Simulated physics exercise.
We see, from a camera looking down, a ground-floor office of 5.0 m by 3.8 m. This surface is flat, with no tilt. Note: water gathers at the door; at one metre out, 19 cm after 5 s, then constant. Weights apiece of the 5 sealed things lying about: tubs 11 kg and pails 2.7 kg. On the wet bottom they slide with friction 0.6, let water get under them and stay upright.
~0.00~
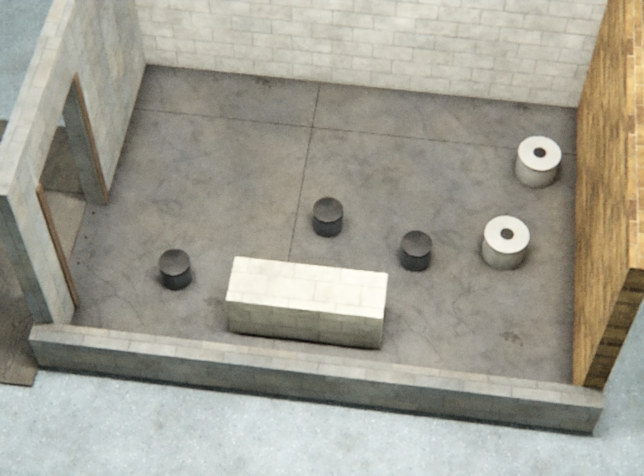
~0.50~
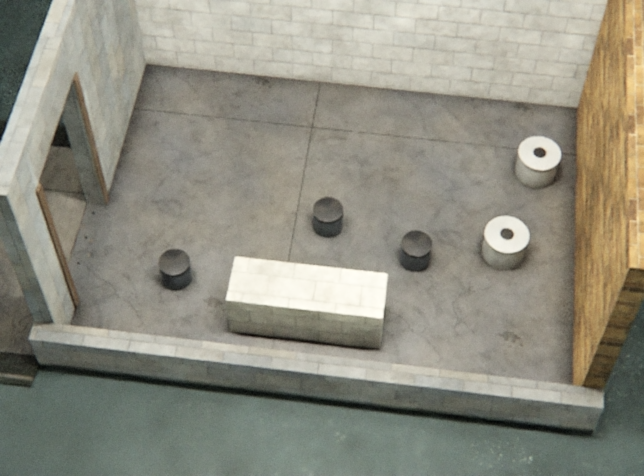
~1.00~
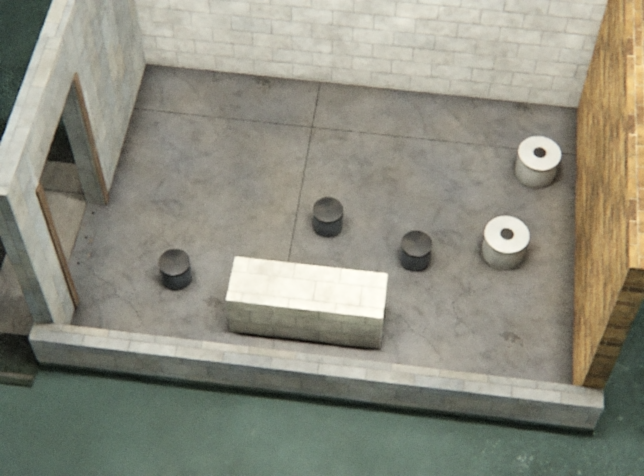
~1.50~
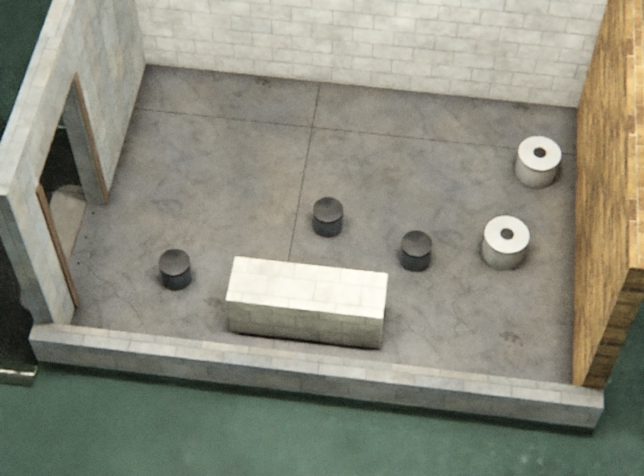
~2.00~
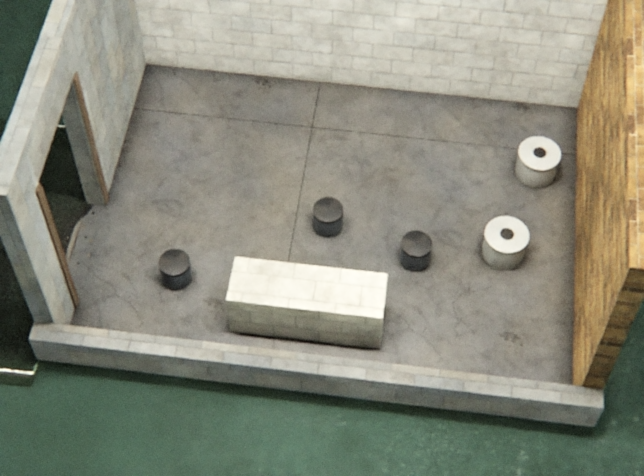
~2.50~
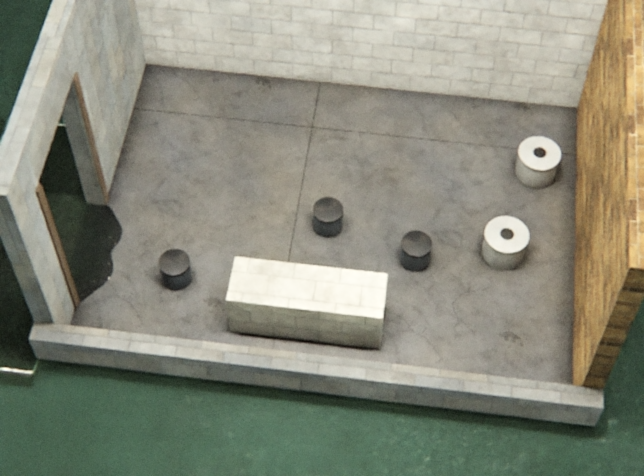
In a pale-walled room seen from above, two white tubs and three dark pails stay still around a pale block while the ground outside turns from light grey to dark green, then dark water edges in through the left doorway.
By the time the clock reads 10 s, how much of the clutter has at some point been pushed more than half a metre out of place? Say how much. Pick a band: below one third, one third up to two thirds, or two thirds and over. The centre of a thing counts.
The share is one third up to two thirds.
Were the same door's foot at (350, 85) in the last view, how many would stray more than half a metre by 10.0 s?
Then 3 of them would.
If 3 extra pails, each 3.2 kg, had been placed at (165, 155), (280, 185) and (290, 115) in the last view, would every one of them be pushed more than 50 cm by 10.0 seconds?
Within the limit; beyond the limit; within the limit.
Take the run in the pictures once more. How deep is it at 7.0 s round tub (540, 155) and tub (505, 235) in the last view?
Around 0 cm and 0 cm.
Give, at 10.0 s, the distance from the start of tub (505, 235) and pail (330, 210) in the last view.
One is off by 0 cm, the other by 250 cm, in the order asked.
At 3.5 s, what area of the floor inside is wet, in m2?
Roughly 1.5 m2.
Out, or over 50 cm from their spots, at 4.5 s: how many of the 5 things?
1 of them.
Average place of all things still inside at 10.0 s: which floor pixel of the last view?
That lands at roughly (525, 222).
After 3.5 s 0 of 5 are over 50 cm from their spots; 0 afloat.
After 4.5 s 1 of 5 are over 50 cm from their spots; 0 afloat.
After 7.0 s 2 of 5 are over 50 cm from their spots; 1 afloat.
After 10.0 s 3 of 5 are over 50 cm from their spots, and 3 have been at some point; 4 afloat.
